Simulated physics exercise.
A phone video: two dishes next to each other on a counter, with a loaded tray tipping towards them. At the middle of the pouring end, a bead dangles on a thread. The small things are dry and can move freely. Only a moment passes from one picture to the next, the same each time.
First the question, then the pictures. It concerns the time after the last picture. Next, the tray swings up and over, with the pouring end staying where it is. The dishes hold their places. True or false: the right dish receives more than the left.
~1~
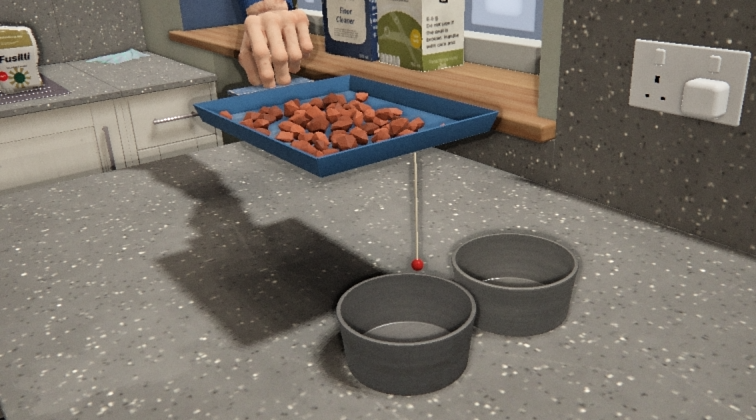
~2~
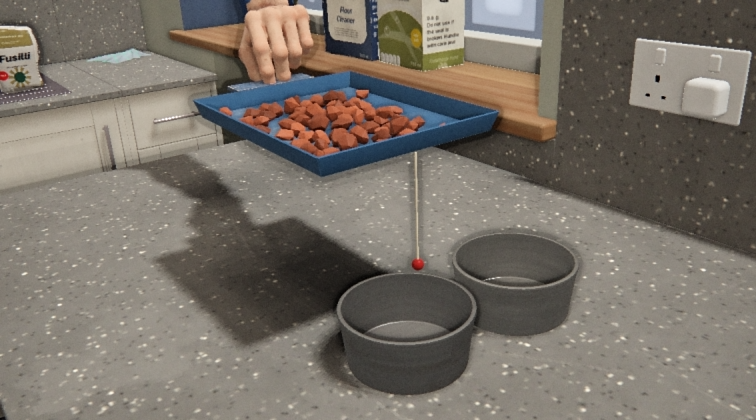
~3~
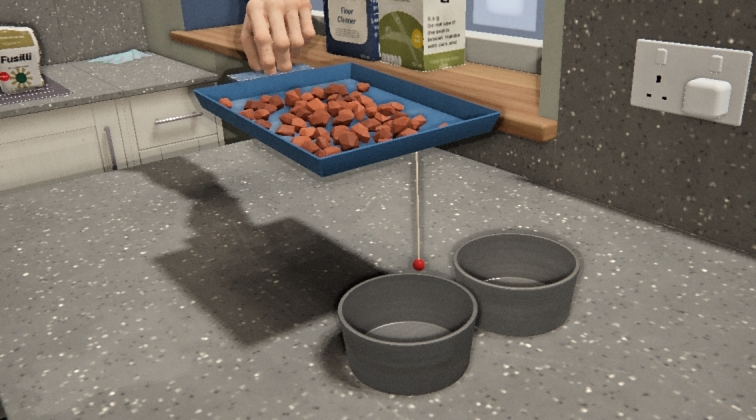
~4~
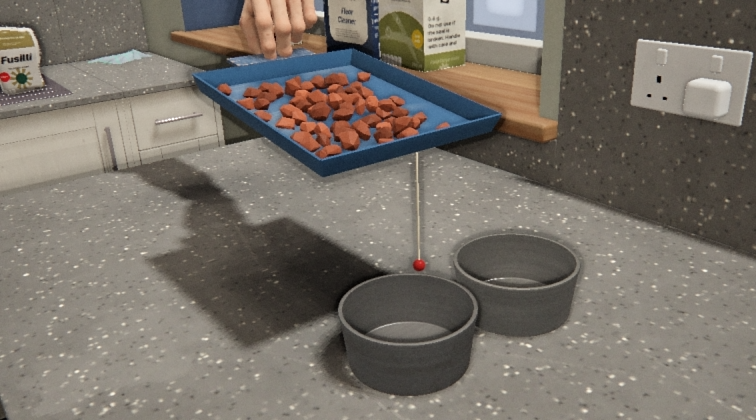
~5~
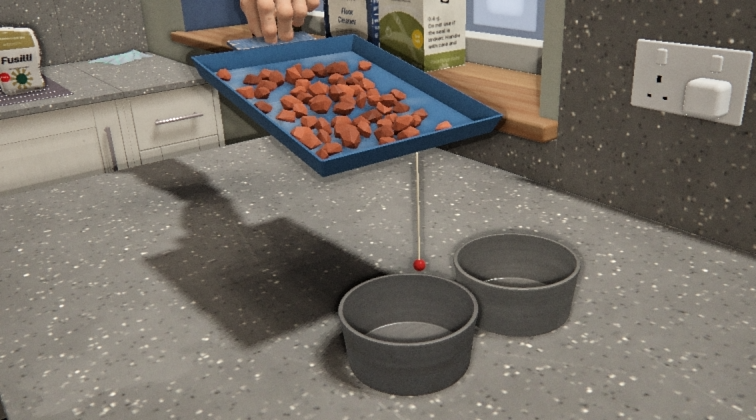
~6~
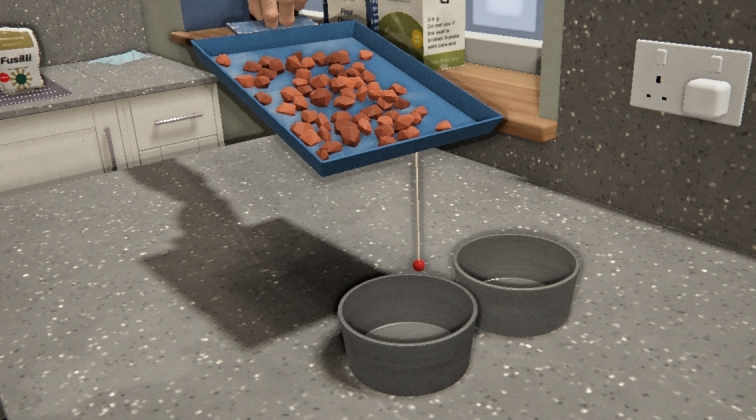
False, the left dish receives more.
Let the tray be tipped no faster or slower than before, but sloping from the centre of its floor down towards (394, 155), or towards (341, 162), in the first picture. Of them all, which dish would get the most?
Well, the dish on the left side comes out on top first, and then the dish on the left side does.
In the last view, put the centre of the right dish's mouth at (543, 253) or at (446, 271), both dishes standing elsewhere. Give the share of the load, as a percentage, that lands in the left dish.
It works out to 70 percent and then 0 percent.
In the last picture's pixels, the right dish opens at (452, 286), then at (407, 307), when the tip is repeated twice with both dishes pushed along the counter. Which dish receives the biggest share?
In the first try it's the right-side dish, and in the second it's the right-side dish.
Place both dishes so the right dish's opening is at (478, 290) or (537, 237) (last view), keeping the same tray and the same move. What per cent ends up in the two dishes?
First case around 80 %, second case around 40 %.
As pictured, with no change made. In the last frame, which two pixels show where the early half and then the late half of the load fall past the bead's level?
The early half goes through (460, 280), the late half through (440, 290).
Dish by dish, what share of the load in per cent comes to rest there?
60 % left, 20 % right.
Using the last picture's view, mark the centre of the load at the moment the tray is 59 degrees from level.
The load is centred about (405, 121).
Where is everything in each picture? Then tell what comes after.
The first picture shows corners of the pouring end at (320, 155) and (489, 111), level; middle of the load at (345, 123), bits of crushed brick; left dish at (451, 357); right dish at (560, 302); bead on its thread at (417, 265).
The second picture shows corners of the pouring end at (320, 155) and (490, 111), level; middle of the load at (345, 121).
The third picture shows corners of the pouring end at (322, 155) and (492, 112), tipped barely, level across its low end; middle of the load at (346, 116).
The fourth picture shows corners of the pouring end at (323, 156) and (493, 113), tipped a little, level across its low end; middle of the load at (347, 110).
The fifth picture shows corners of the pouring end at (324, 156) and (494, 114), tipped a little, level across its low end; middle of the load at (348, 103).
The sixth picture shows corners of the pouring end at (325, 157) and (495, 115), tipped clearly, level across its low end; middle of the load at (348, 96); left dish at (453, 357); right dish at (562, 302).
Soon, tray tipped steeply; nearly all on the tray; a stray few in the air.
A while on, tray tipped right over; about a quarter on the tray; about a third in the left dish; a small part in the right dish; about a quarter outside both; about a quarter in the air.
Towards the end, tray tipped past a quarter turn; about half in the left dish; about a quarter in the right dish; about a quarter outside both.
Finally, tray tipped past a quarter turn; about half in the left dish; about a quarter in the right dish; about a quarter outside both.
